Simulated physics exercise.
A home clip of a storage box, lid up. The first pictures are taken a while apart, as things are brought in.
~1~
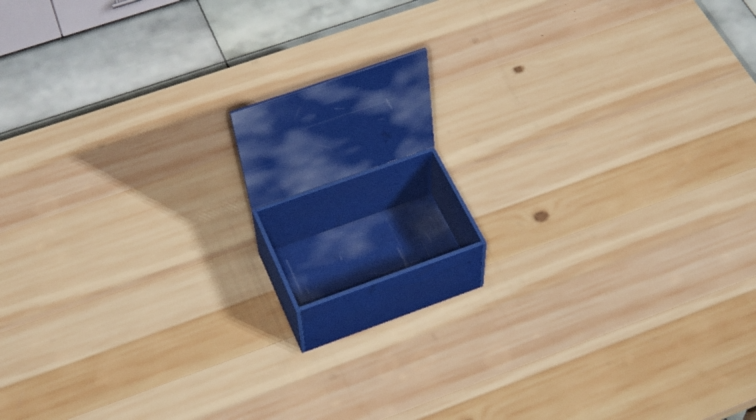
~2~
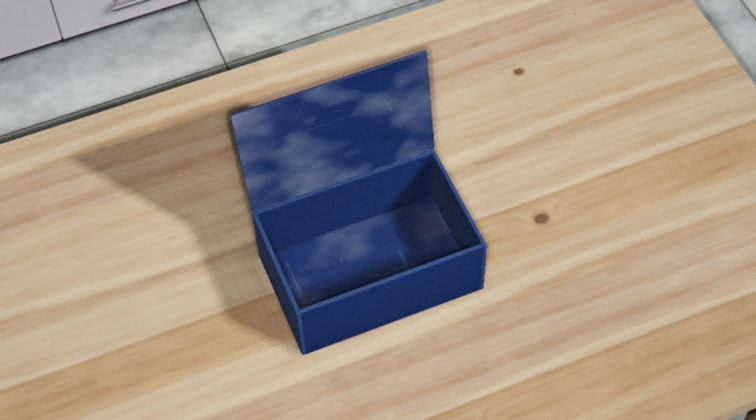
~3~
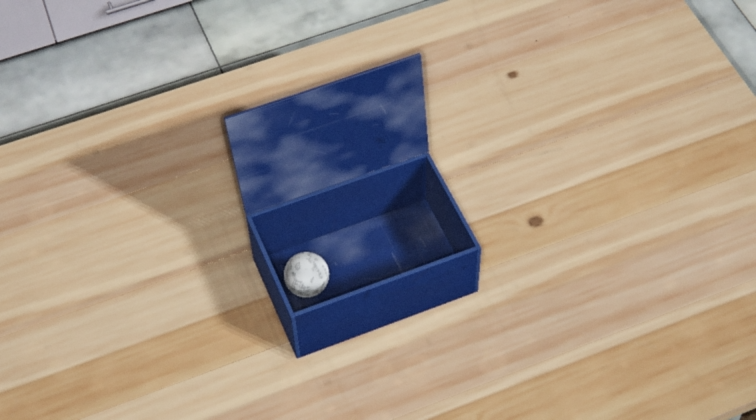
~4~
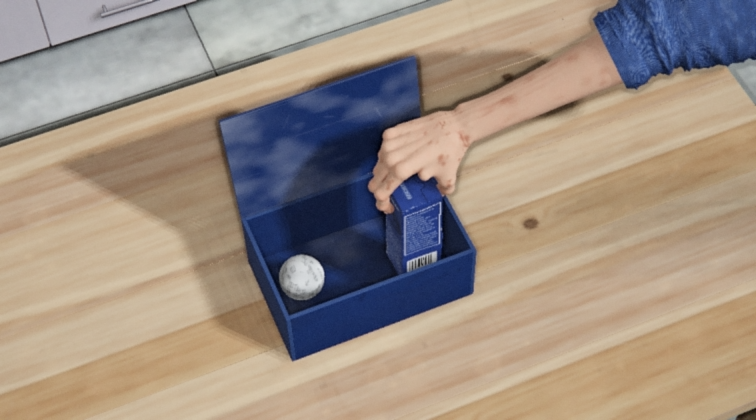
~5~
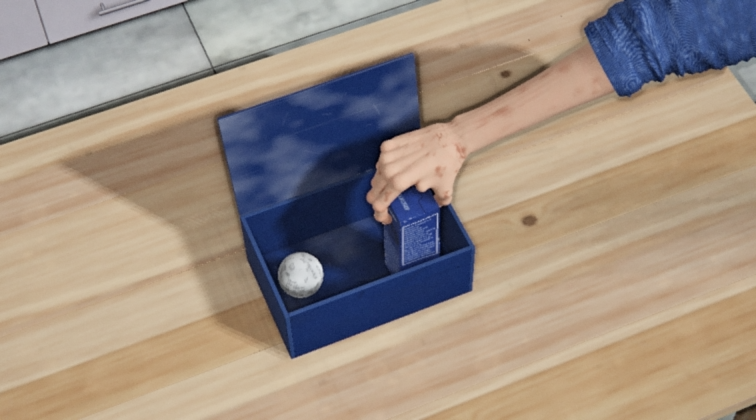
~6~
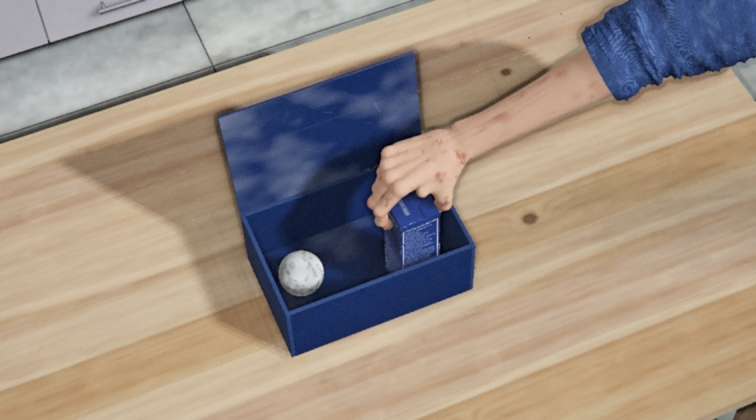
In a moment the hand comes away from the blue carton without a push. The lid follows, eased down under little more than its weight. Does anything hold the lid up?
In the end the lid stays ajar.
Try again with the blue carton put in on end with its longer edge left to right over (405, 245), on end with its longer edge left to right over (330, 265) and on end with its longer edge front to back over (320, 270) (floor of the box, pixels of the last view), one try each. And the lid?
First, it stays ajar; second, it stays ajar; third, it sits on the rim.
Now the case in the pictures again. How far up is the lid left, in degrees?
Some 35° above the rim.
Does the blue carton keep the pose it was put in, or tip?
It keeps its pose.
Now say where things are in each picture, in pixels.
In the first picture, the last thing is not in view yet.
In the second picture, the last thing is not in view yet.
In the third picture, the last thing is not in view yet; white ball (306, 275).
The fourth picture shows on its way; blue carton (413, 226); white ball (302, 277).
The fifth picture shows on its way; blue carton (411, 236); white ball (301, 275).
The sixth picture shows in place under the hand; blue carton (412, 241); white ball (301, 273).
Then, 1.20 s past the last view, lid starting down.
Then, 1.60 s past the last view, lid 58° above the rim.
Finally, lid 37° above the rim; both still in place. Final places as the last picture's camera would see them, blue carton near (412, 241).
